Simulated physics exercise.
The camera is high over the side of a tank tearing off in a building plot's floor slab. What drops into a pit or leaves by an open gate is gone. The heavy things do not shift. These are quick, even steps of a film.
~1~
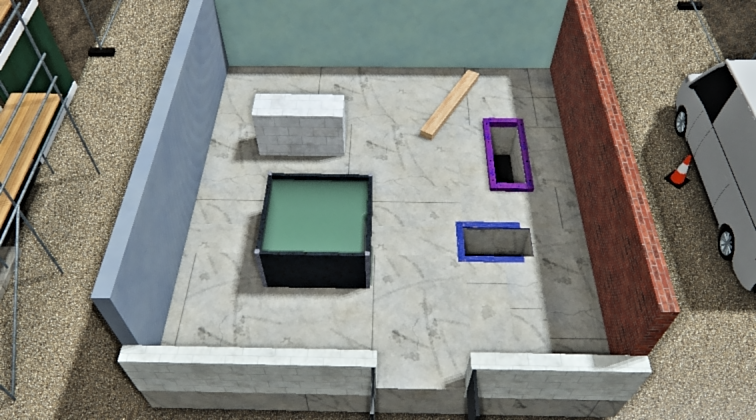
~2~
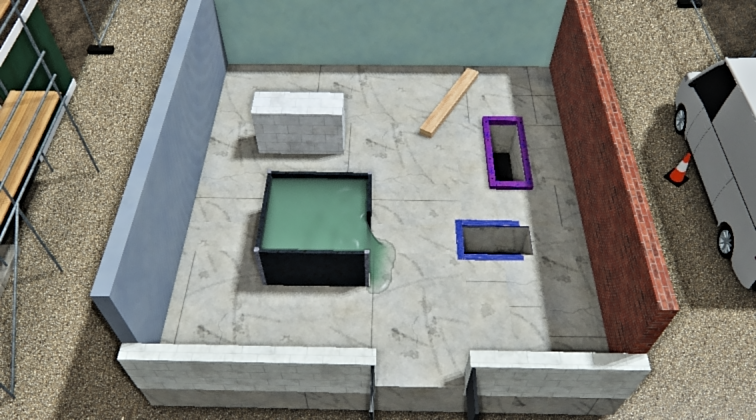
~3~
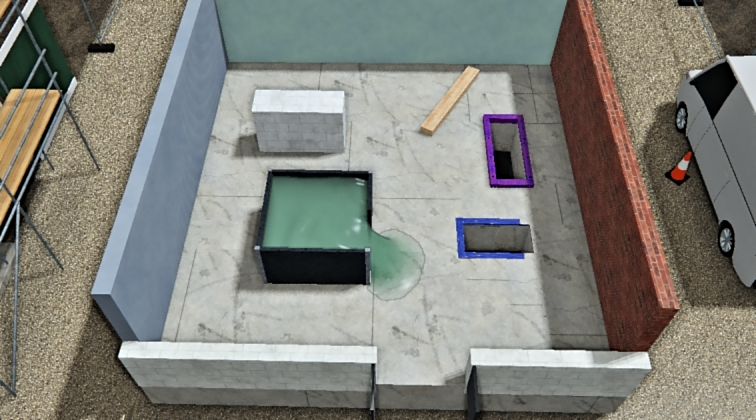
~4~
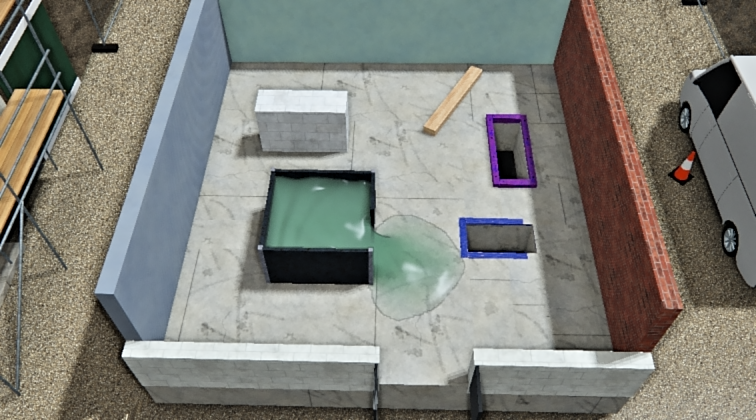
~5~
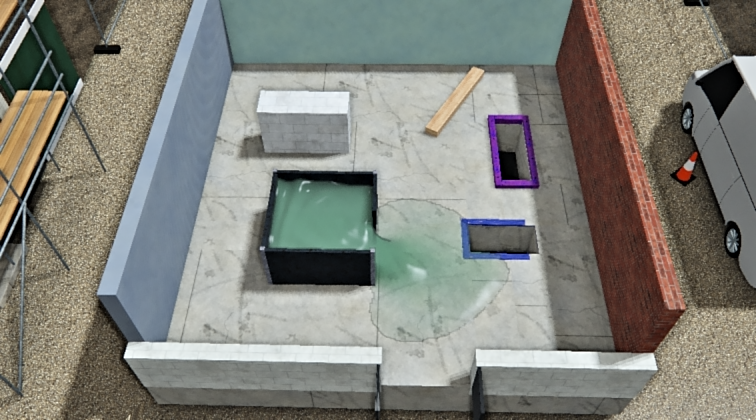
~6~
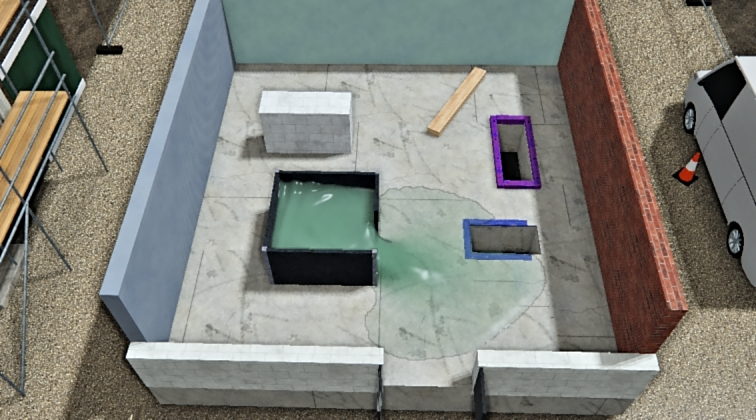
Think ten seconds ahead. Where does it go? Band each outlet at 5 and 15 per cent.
One by one: The gate takes from 5 to 15 %; the blue pit takes over 15 %; the purple pit takes under 5 %.
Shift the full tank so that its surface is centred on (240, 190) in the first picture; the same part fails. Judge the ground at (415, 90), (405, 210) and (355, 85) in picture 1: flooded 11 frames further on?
In turn: Dry, under water, free of water.
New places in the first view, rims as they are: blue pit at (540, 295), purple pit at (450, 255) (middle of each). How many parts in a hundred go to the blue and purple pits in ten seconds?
Parts in a hundred: Blue 10, purple 40.
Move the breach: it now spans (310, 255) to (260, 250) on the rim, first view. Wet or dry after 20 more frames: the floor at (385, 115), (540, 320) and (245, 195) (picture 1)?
As listed: Free of water, under water, awash.
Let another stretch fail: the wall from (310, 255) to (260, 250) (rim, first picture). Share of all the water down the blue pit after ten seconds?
Parts in a hundred: Blue 12.
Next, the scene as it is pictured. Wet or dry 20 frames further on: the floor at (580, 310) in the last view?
There: Under water.
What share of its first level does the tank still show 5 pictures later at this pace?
Some 60 per cent.
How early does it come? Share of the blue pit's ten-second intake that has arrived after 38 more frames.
Roughly 75 per cent.
A moment on, water covers 25 % of the floor; the gate 1 %, the blue pit 6 %, the purple pit 0 %.
Next, water covers 25 % of the floor; the gate 2 %, the blue pit 10 %, the purple pit 0 %.
Then, water covers 35 % of the floor; the gate 4 %, the blue pit 15 %, the purple pit 0 %.
Later, water covers 45 % of the floor; the gate 7 %, the blue pit 28 %, the purple pit 0 %.
In the end, water covers 60 % of the floor; the gate 11 %, the blue pit 37 %, the purple pit 0 %.
